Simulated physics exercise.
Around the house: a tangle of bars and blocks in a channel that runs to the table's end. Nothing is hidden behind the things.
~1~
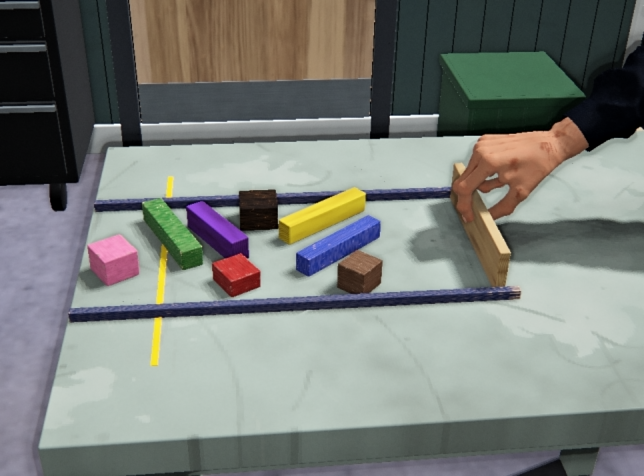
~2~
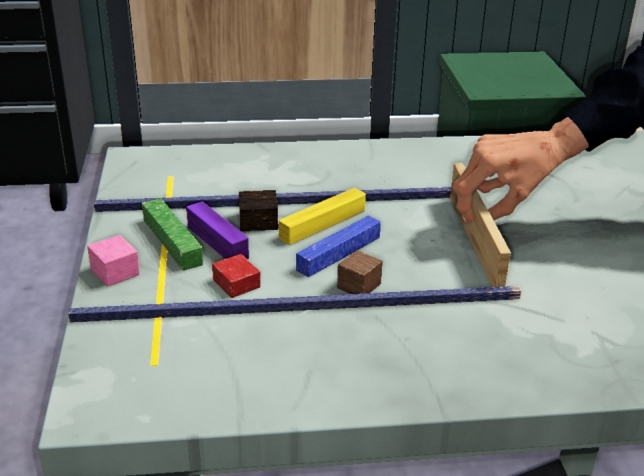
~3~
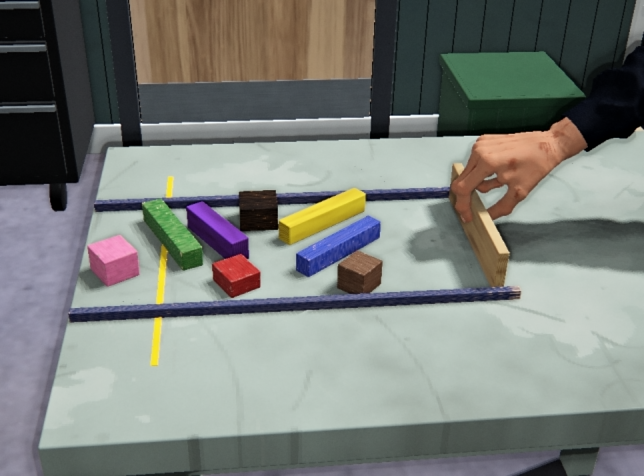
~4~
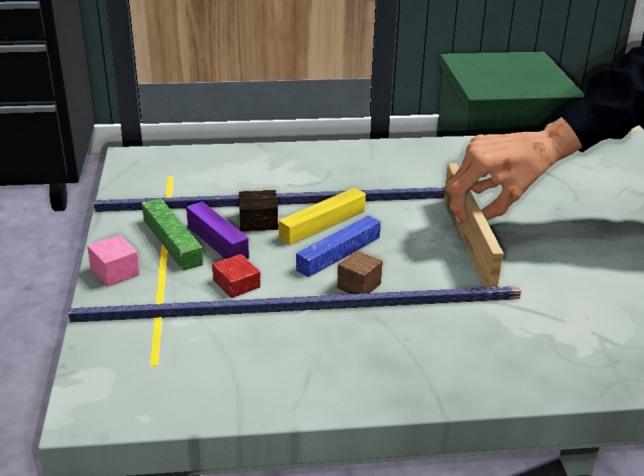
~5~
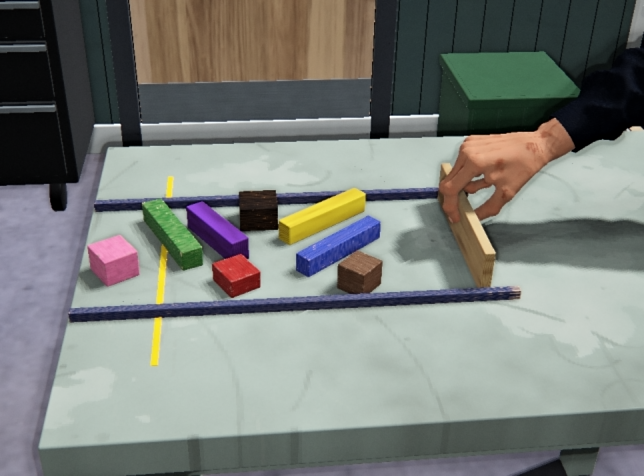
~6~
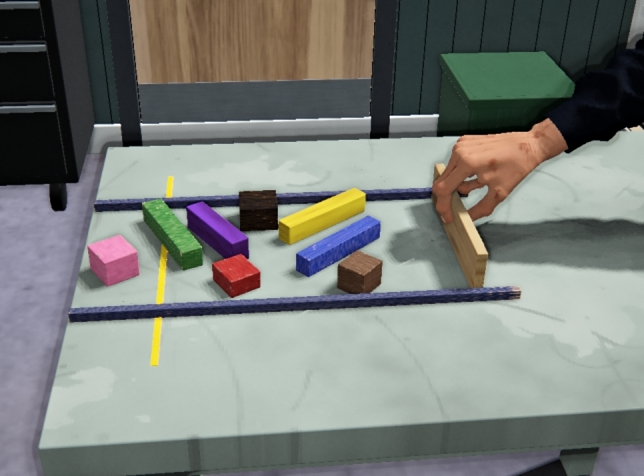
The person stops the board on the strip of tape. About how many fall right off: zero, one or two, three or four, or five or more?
Outcome: The number that fall off is one or two.
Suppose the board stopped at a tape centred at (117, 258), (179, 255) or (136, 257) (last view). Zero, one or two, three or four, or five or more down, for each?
One after another: 5 or more; one or two; 3 or 4.
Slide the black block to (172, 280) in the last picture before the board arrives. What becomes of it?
Then it drops off.
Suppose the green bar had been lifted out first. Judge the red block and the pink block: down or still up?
The red block does not fall, the pink block drops off.
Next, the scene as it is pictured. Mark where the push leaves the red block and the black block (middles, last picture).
The red block stops around (96, 277); the black block around (122, 212).
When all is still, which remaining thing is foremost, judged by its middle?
That is the purple stick.
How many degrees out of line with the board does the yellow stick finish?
Near 20 degrees.
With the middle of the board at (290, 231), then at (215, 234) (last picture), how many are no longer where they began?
The counts are 6 and 8.
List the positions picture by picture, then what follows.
In the first frame, pink block (114, 260); green bar (172, 233); purple stick (217, 232); board (477, 223); tape (164, 256).
In the second frame, green bar (172, 233); board (477, 223).
In the third frame, purple stick (217, 232); red block (236, 275).
In the fourth frame, pink block (114, 260); yellow stick (323, 216).
In the fifth frame, green bar (172, 233); brown block (360, 274).
In the sixth frame, pink block (114, 260); green bar (172, 233); purple stick (217, 232); board (457, 224); tape (164, 256).
A little later, none off yet; pink block at rest near (114, 260); green bar at rest near (172, 233); purple stick at rest near (217, 232).
When it is over, the number that fall off is one or two; down, green bar and pink block.
